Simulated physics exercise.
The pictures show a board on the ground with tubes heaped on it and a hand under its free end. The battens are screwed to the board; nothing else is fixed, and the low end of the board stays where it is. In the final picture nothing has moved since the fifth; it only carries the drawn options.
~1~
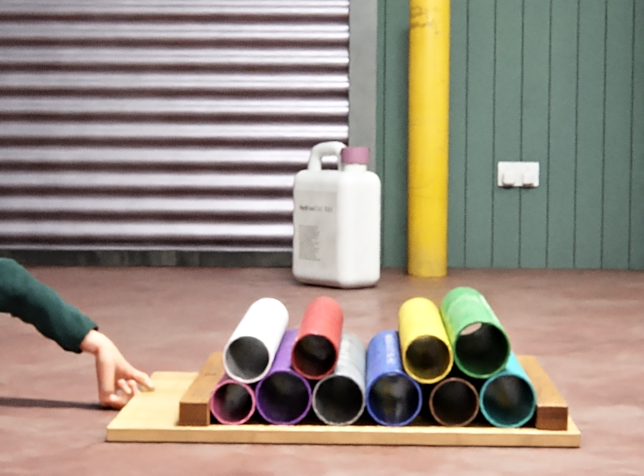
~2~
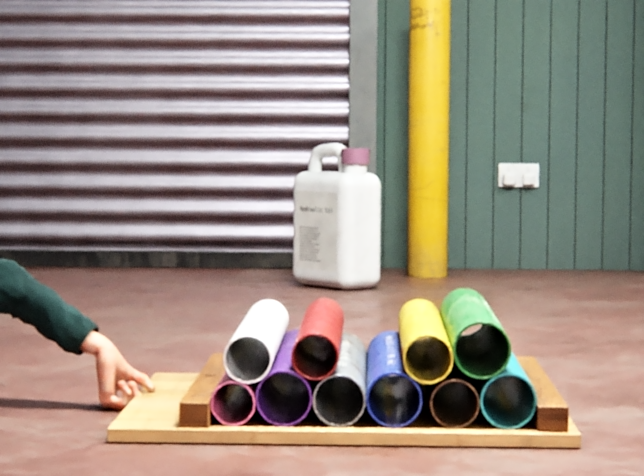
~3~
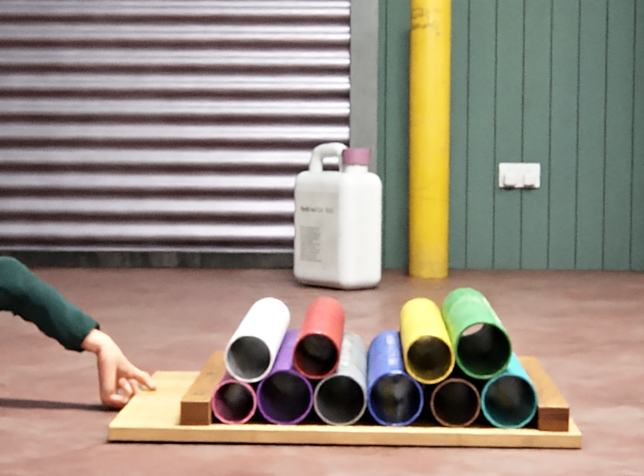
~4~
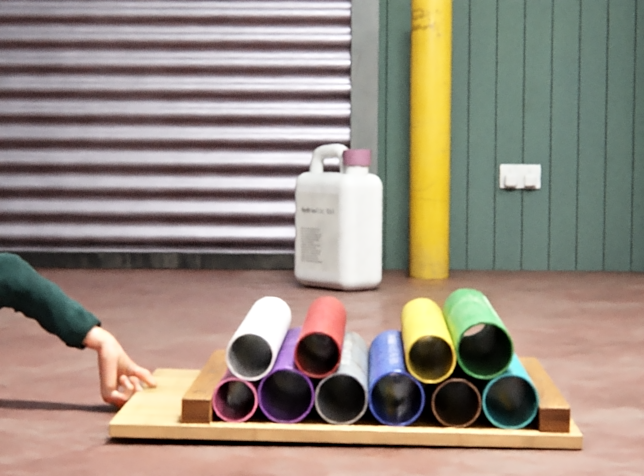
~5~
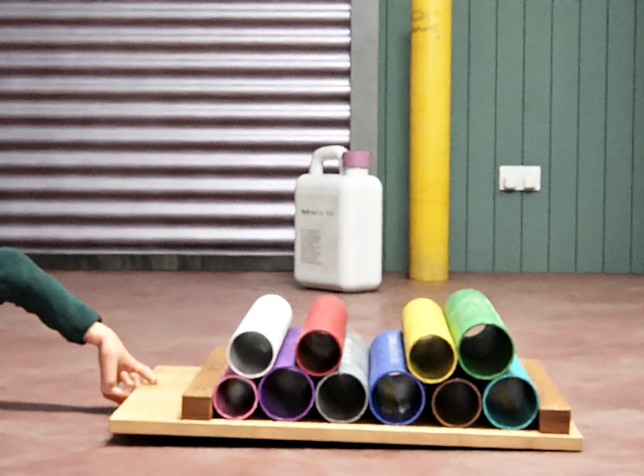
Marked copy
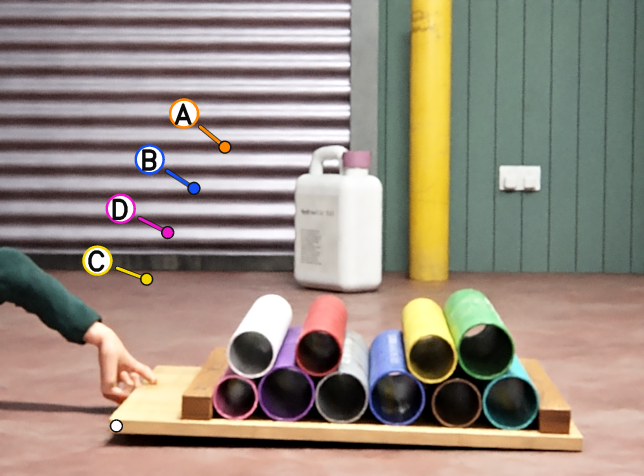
A hand slowly lifts the left end of a board stacked with colourful tubes slightly.
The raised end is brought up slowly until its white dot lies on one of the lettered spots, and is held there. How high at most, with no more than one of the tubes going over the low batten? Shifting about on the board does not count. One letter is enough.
No higher than C.
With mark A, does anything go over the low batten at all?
At A: Yes.
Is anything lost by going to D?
Yes.
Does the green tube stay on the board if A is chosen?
No, with A.
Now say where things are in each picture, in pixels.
The first frame shows board (346, 394); pink tube (233, 402); purple tube (283, 397).
The second frame shows purple tube (284, 398); grey tube (339, 400).
The third frame shows board (347, 394); pink tube (234, 402); purple tube (285, 397); red tube (316, 356).
The fourth frame shows board (348, 393); pink tube (235, 400); purple tube (286, 395); brown tube (456, 403).
The fifth frame shows board (348, 392); pink tube (236, 397); purple tube (286, 393).
On the marked copy, A at (225, 147); B at (194, 189); C at (147, 279); D at (168, 233); the white dot at (117, 426).
Taking C. A third of the way, board at 14°.
Two thirds of the way, board at 20°.
When it is over, board at 20°, none over the low batten.
As for the rest, A three over the low batten (red, yellow, green); B three over the low batten (red, yellow, green); D two over the low batten (yellow, green).
